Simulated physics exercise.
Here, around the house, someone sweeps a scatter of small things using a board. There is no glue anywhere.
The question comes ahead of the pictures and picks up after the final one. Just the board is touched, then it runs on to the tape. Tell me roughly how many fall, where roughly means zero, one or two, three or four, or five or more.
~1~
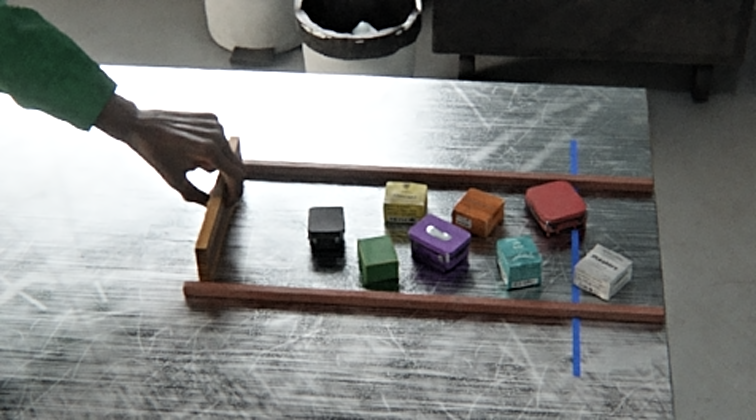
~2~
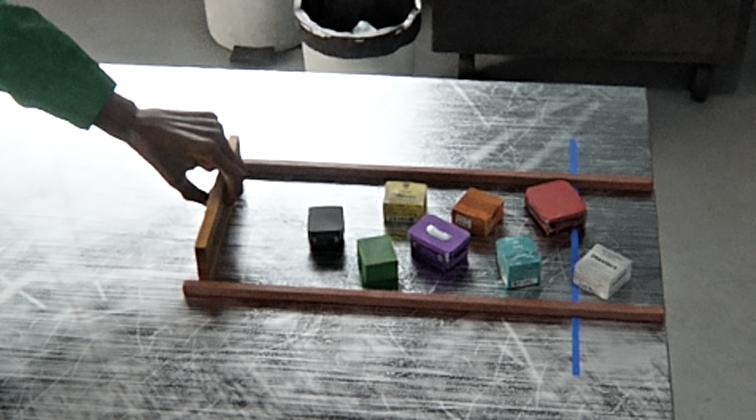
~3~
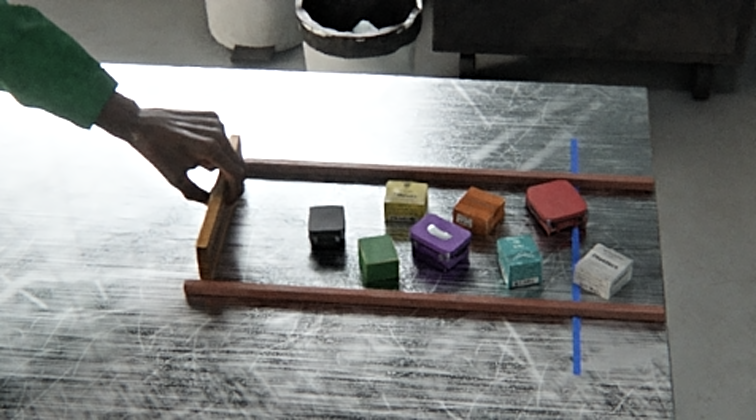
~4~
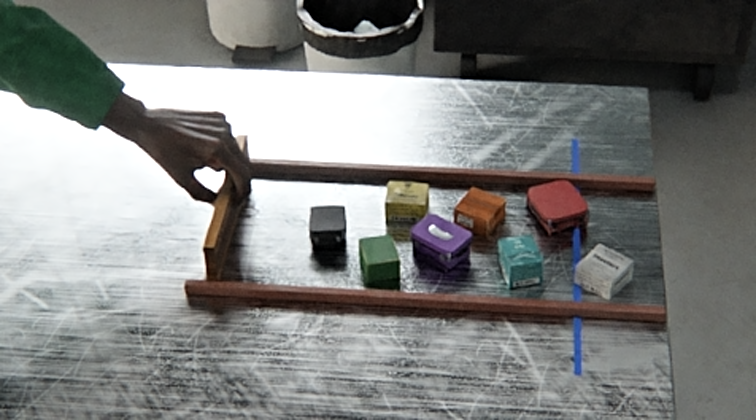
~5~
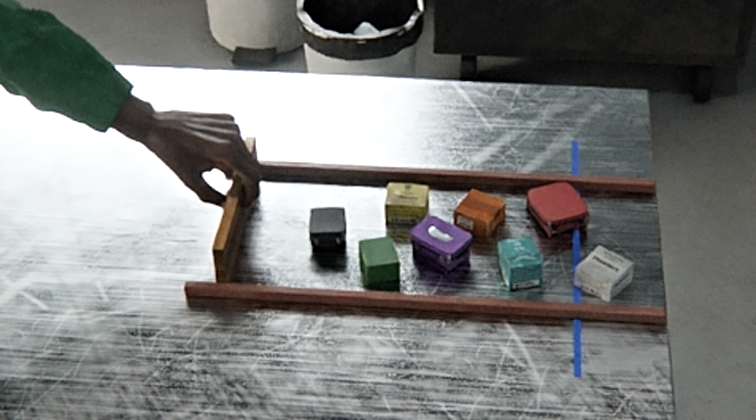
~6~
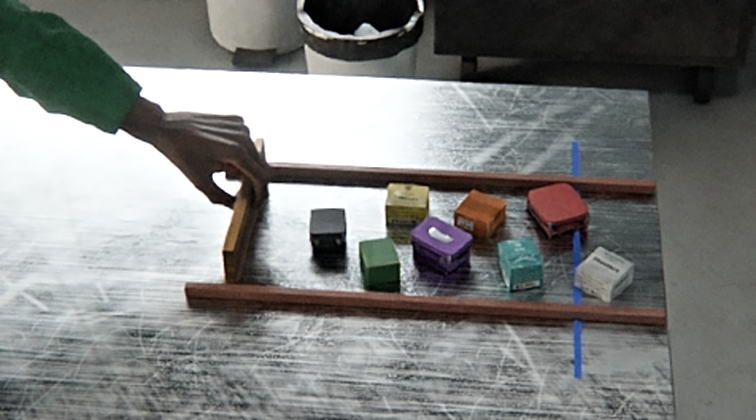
Roughly, one or two fall.
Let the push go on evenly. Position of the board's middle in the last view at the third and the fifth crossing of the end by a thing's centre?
At the first moment about (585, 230), at the next about (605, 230).
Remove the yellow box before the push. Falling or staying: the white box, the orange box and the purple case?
The white box goes down, the orange box stays put, the purple case stays put.
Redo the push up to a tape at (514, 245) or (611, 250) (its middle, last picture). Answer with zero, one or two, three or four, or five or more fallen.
In that order: None at all; five or more.
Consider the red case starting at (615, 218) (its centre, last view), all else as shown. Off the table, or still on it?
Note: From that start it slides off.
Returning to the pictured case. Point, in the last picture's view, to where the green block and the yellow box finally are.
In the last picture they sit at about (595, 277) and about (598, 214).
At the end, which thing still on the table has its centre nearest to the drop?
That's the red case.
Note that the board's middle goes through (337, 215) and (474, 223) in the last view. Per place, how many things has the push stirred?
1 at one spot and 8 at the other.
Soon after, none off yet; white box at rest near (604, 275); red case at rest near (557, 211); turquoise box at rest near (521, 264).
After that, none off yet; white box at rest near (604, 275); red case at rest near (557, 211); turquoise box displaced about its own width near (546, 272).
And then, none off yet; white box displaced about its own width near (671, 286); red case displaced about its own width near (628, 207); turquoise box displaced well along near (622, 285).
In the end, the number that fall off is one or two; gone, turquoise box and white box.
